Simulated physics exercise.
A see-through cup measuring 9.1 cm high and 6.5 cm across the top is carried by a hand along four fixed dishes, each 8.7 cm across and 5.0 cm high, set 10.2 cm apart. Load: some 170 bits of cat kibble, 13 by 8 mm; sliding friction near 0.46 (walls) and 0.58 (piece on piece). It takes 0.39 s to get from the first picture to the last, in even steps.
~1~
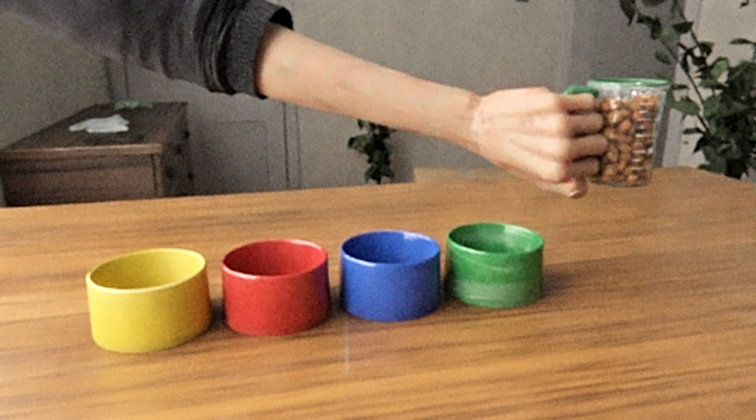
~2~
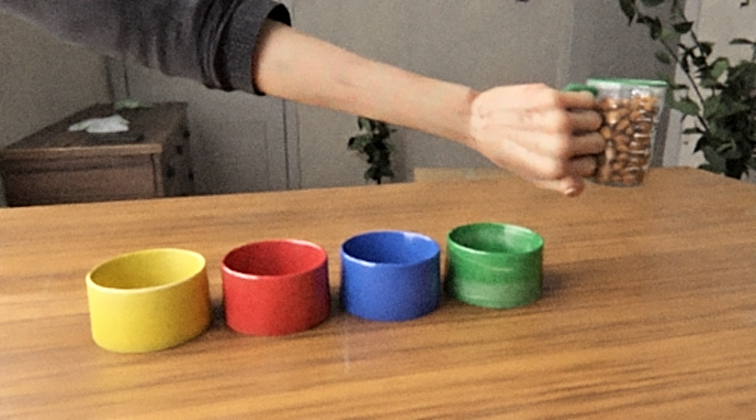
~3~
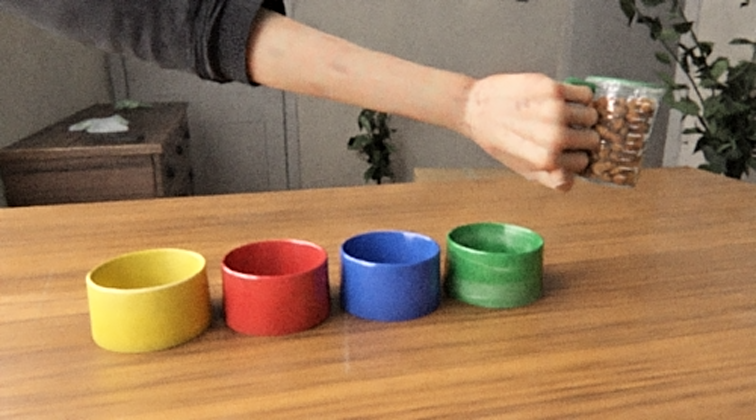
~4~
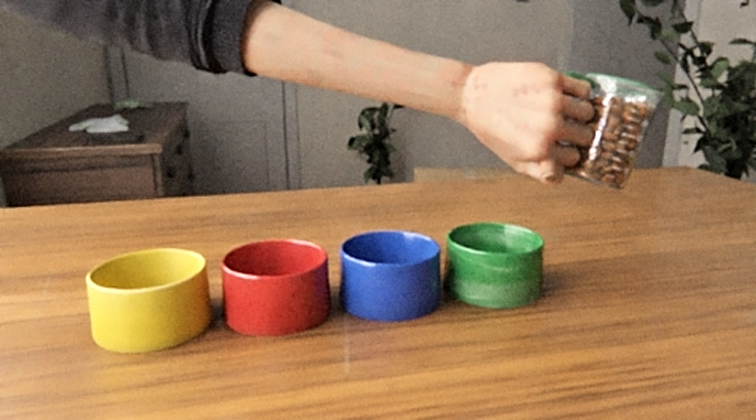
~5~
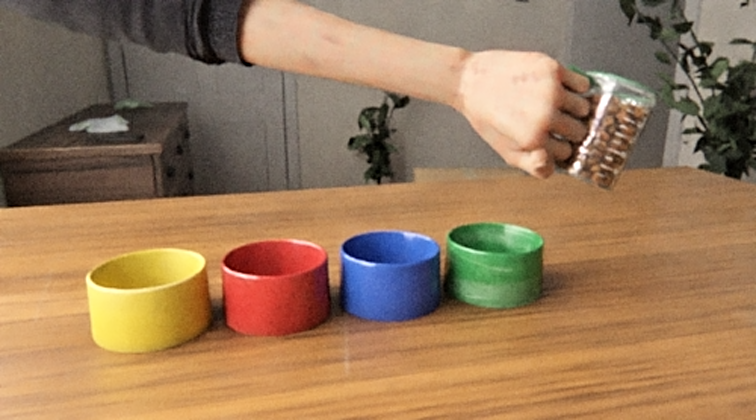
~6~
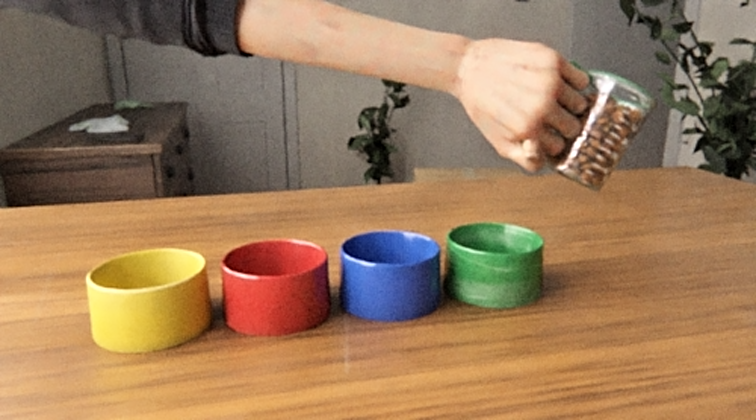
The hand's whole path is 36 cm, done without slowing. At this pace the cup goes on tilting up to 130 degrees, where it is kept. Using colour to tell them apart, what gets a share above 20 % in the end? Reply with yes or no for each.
Red: No, blue: No, green: Yes, yellow: No, counter: Yes.
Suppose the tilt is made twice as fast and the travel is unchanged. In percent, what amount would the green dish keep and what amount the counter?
Green 0; counter 100.
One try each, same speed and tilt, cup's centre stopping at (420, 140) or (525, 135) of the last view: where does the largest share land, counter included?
The largest share ends at green first and at counter second.
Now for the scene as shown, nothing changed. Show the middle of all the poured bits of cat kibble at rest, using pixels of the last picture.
In the last view, approximately (520, 274).
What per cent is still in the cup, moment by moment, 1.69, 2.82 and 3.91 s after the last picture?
0, 0, 0.
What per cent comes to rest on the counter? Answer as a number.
Estimate: Near 50 per cent.
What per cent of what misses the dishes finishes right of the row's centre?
Around 100 per cent of it.
Then, 1.69 s after the last picture, tilt 130 degrees; cup holds 0 %, green 50 %.
Then, 2.82 s after the last picture, tilt 130 degrees; cup holds 0 %, green 50 %.
Then, 3.91 s after the last picture, tilt 130 degrees; cup holds 0 %, green 50 %.
In the end, red 0 %, blue 0 %, green 50 %, yellow 0 %, counter 50 %.
